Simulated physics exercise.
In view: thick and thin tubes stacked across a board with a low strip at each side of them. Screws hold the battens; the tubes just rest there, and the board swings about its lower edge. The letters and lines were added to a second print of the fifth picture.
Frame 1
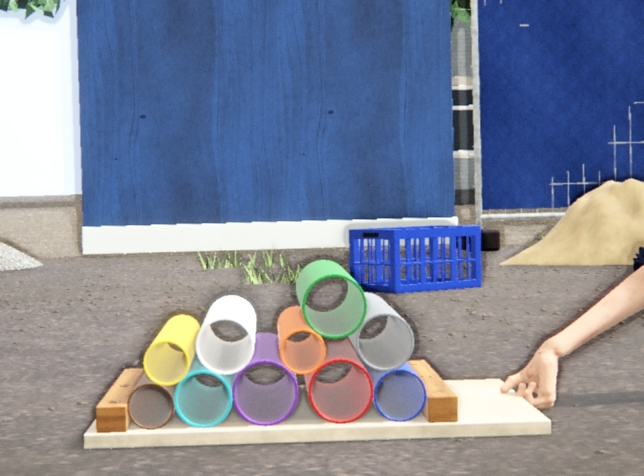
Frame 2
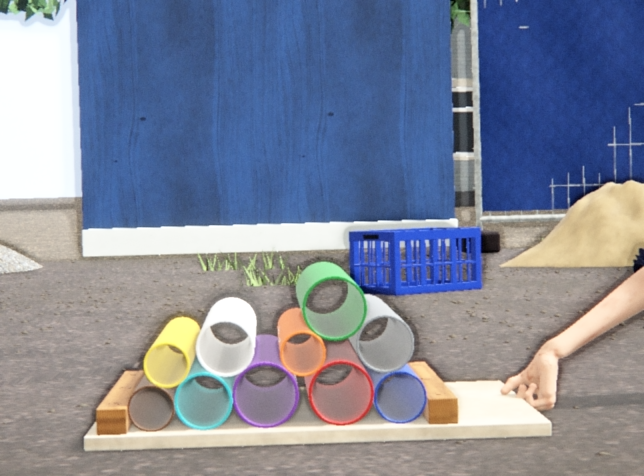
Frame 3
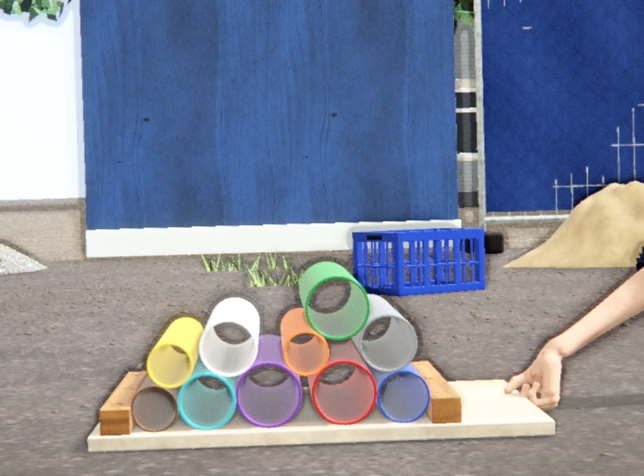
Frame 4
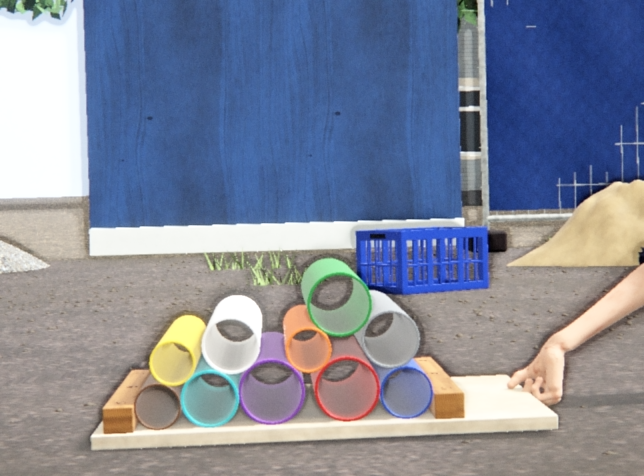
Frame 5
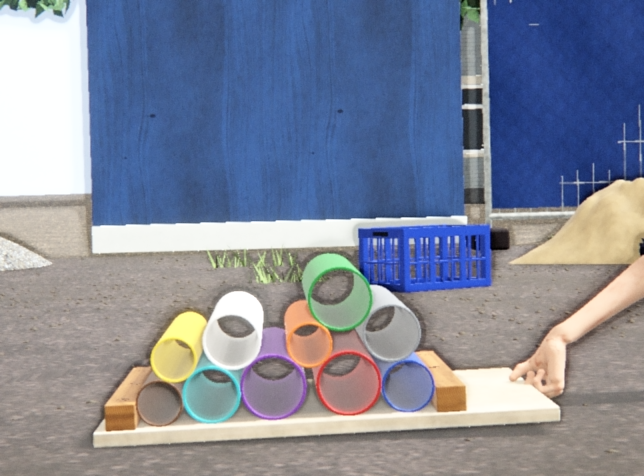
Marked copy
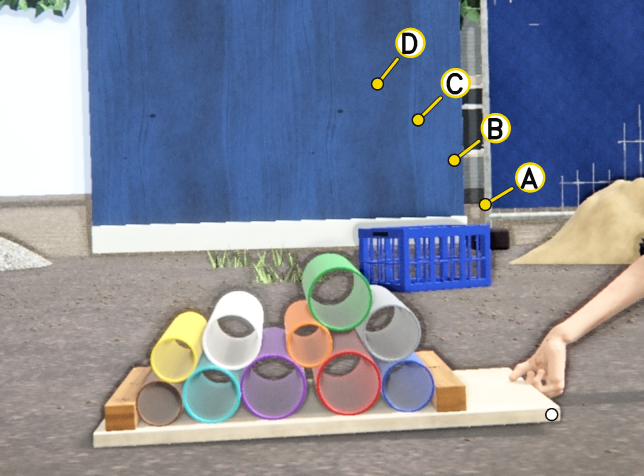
At first, colourful tubes sit stacked between two wooden strips on a pale board, with a green one on top and a hand at the board's right end. The whole view then drifts very slightly, the scene shifting a touch to the right, while the hand, board and tubes stay still relative to one another.
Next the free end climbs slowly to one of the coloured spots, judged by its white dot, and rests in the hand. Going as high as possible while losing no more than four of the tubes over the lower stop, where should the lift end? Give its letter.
It can be raised to B.
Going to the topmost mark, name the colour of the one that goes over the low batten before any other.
First is the yellow one.
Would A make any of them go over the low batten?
At A: Yes.
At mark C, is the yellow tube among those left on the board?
No, with C.
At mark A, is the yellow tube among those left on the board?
No, with A.
On the copy, A at (485, 204); B at (454, 160); C at (418, 120); D at (378, 84); the white dot at (552, 415).
On B. First, board at 20°.
Then, board at 36°.
Finally, board at 36°, four over the low batten (yellow, orange, white, green).
By contrast, A two over the low batten (yellow, white); C five over the low batten; D five over the low batten.
